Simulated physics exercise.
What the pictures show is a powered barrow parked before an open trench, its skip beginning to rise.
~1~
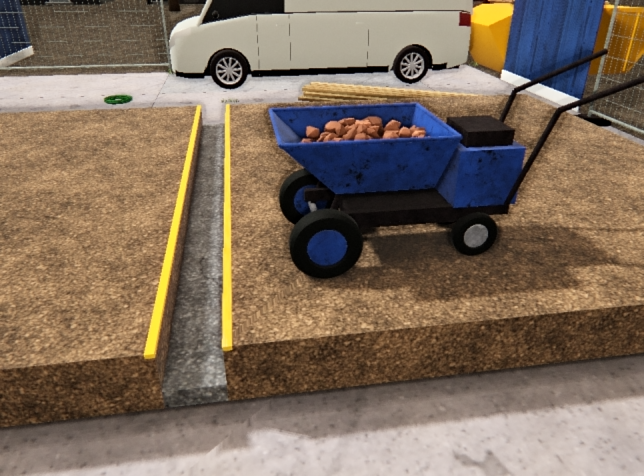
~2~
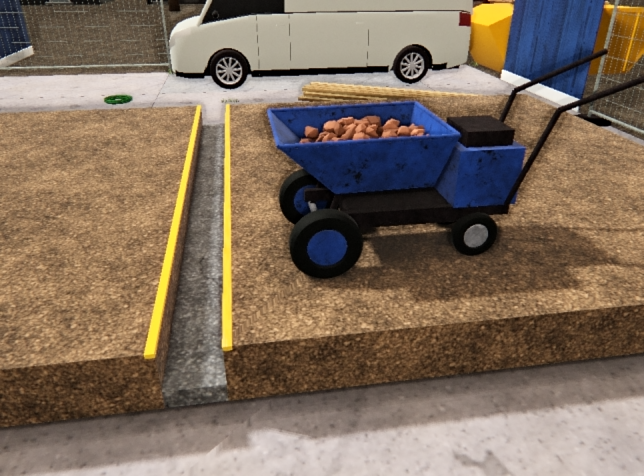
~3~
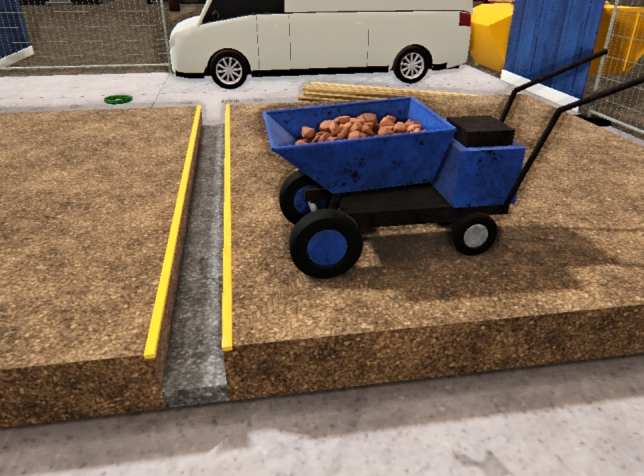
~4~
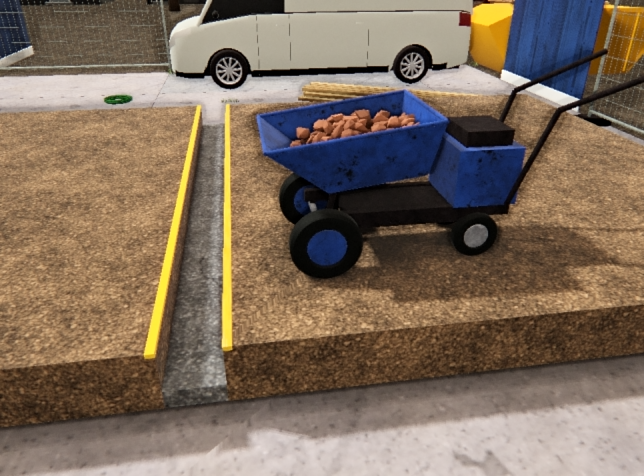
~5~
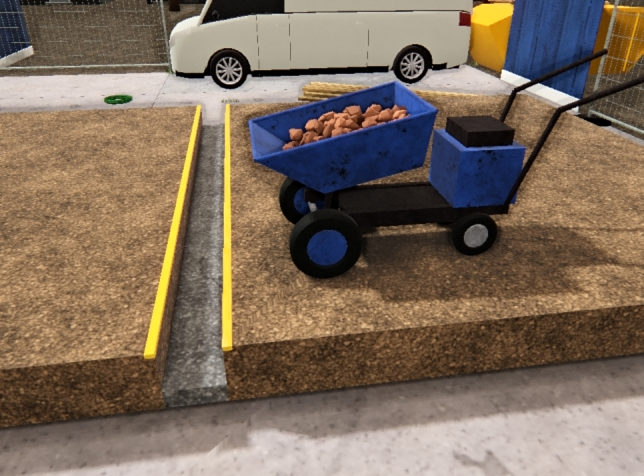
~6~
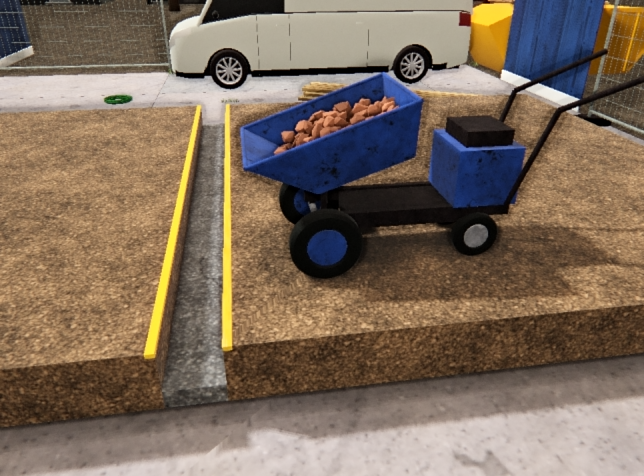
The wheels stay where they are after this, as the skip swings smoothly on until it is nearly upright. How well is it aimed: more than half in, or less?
Half exceeded.
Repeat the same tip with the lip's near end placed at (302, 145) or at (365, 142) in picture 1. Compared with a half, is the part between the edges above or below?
Respectively: The bigger portion, a smaller portion.
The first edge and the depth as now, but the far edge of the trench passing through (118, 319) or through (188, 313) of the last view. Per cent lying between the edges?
You'd get 100 % in the first case and 50 % in the second.
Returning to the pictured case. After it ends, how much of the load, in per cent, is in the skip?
Close to 0 percent.
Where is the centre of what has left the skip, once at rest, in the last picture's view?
About pixel (196, 277).
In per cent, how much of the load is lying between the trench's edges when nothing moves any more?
It comes to roughly 90 percent of the load.
Just after the last frame, skip tipped steeply; every one in the skip.
A moment on, skip tipped steeply; the larger part in the skip; roughly a quarter in or heaped over the trench; just a few beyond it; just a few falling.
Further on, skip tipped right over; just a few in the skip; the larger part in or heaped over the trench; about a tenth beyond it.
When it is over, skip tipped right over; the larger part in or heaped over the trench; about a tenth beyond it.
